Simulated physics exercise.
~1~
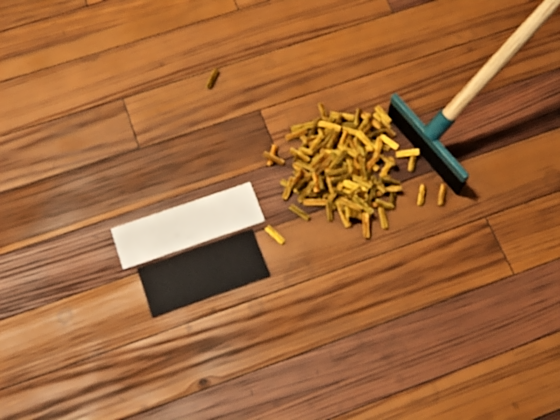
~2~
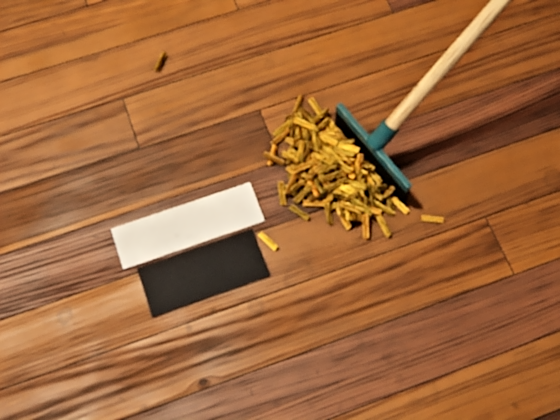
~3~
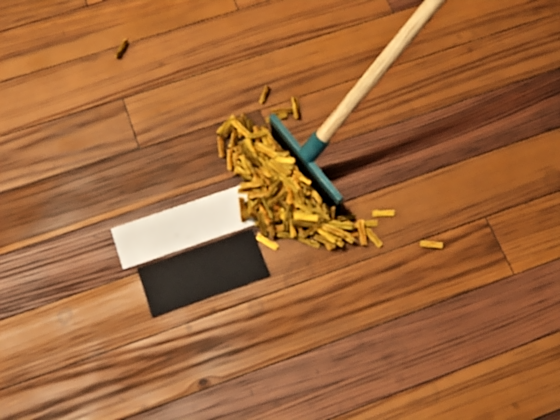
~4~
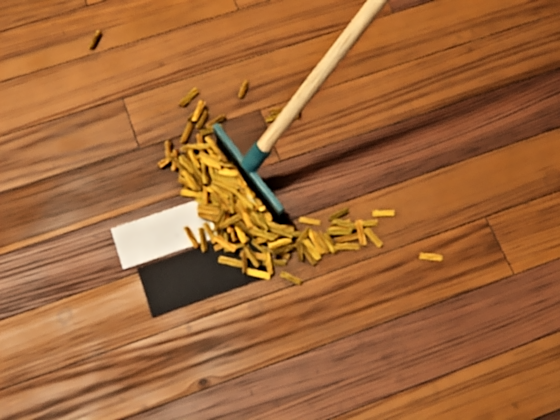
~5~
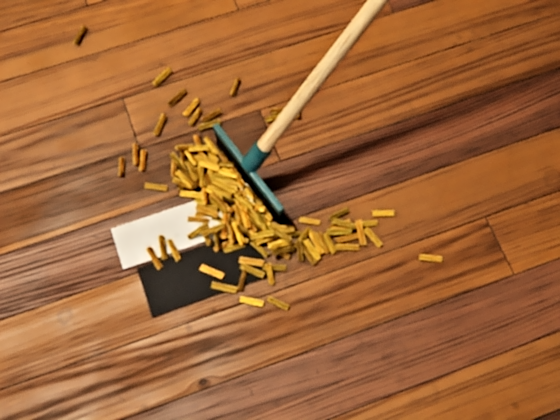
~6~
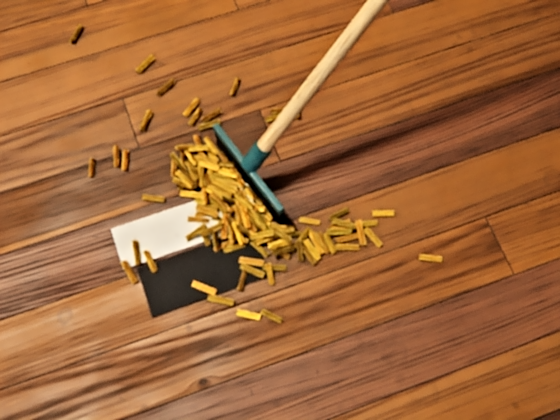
A green-bladed squeegee with a wooden handle pushed a pile of yellow pasta pieces leftwards across a wooden floor, partly over a white mat and a black one, then stopped while some pieces slid onward and came to rest scattered around them.
